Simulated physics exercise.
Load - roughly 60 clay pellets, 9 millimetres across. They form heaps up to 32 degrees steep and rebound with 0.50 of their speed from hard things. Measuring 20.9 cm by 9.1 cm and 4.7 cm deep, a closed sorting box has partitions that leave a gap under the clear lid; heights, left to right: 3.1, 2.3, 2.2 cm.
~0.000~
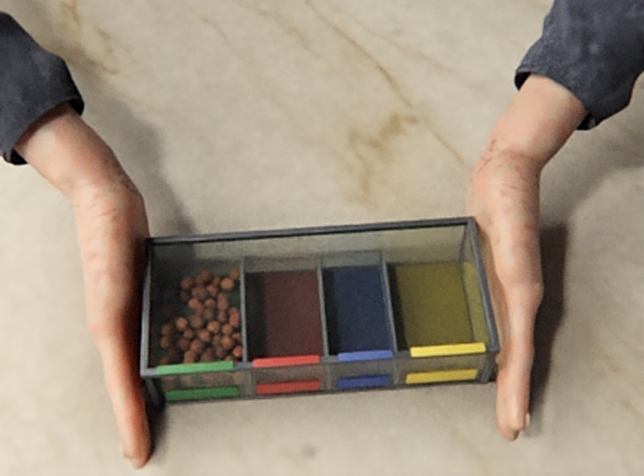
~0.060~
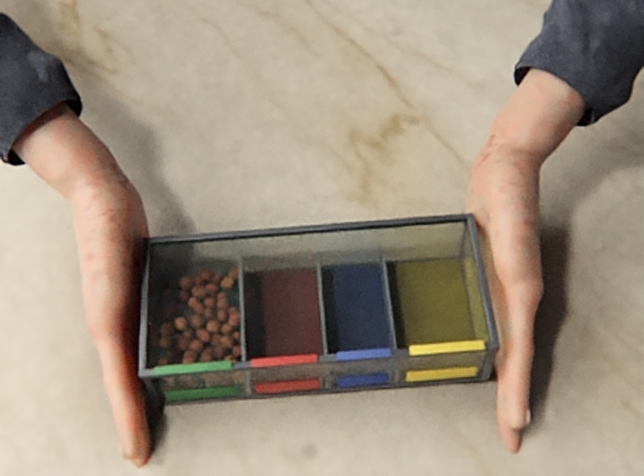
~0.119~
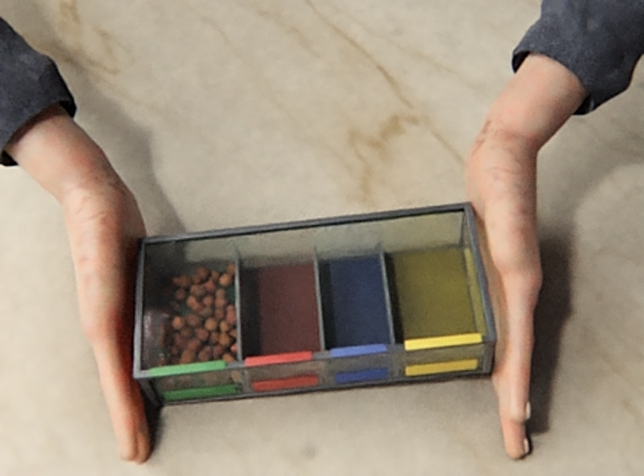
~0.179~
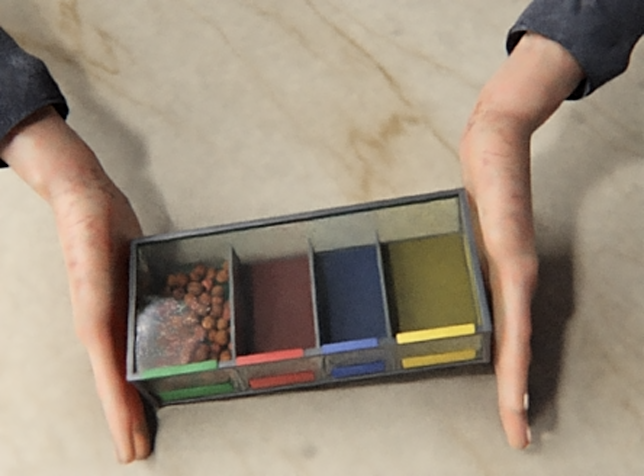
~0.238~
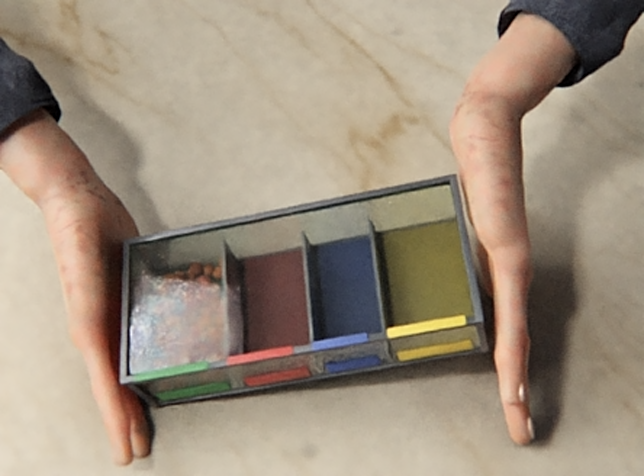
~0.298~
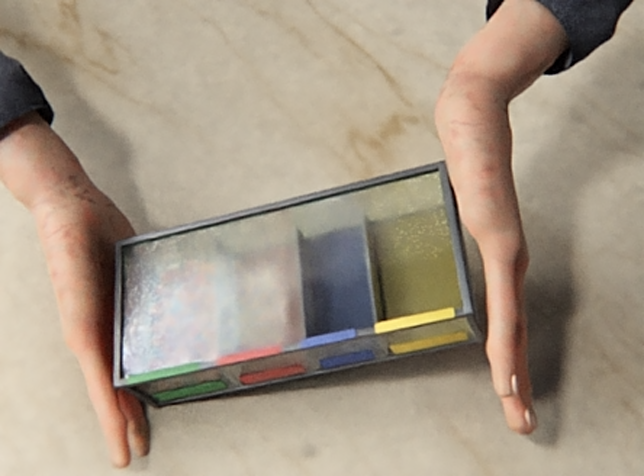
The clip shows two hands tilting a clear-lidded box with green, red, blue and yellow sections, its right end rising, as a cloudy whitish patch covers the brown pellets in the green section and spreads rightward.
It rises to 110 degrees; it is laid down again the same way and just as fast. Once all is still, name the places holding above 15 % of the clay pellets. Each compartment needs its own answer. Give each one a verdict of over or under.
Red - under; blue - under; green - over; yellow - under.
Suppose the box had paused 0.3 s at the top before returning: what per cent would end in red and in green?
You'd end up with red at 0 per cent and green at 100 per cent.
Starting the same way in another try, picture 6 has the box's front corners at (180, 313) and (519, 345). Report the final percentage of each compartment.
Final shares, in per cent - red: 10, blue: 5, green: 65, yellow: 20.
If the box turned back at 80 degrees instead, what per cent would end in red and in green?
In per cent, red comes to 0 and green to 100.
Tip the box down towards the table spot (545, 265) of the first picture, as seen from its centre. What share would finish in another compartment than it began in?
I'd say close to 40 %.
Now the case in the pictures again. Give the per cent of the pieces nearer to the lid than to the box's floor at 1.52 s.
Around 60 in a hundred, give or take.
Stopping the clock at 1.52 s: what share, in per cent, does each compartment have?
Red 0; blue 0; green 100; yellow 0.
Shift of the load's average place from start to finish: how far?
The balance point ends up some 2.0 centimetres from where it began.
Then, at 1.52 s, tilt 110 degrees; green 100 %.
After 2.33 s, tilt 49 degrees; green 100 %.
Then, at 3.15 s, tilt 0 degrees; green 100 %.
In the end, at 3.5 s, red 0 %, blue 0 %, green 100 %, yellow 0 %.
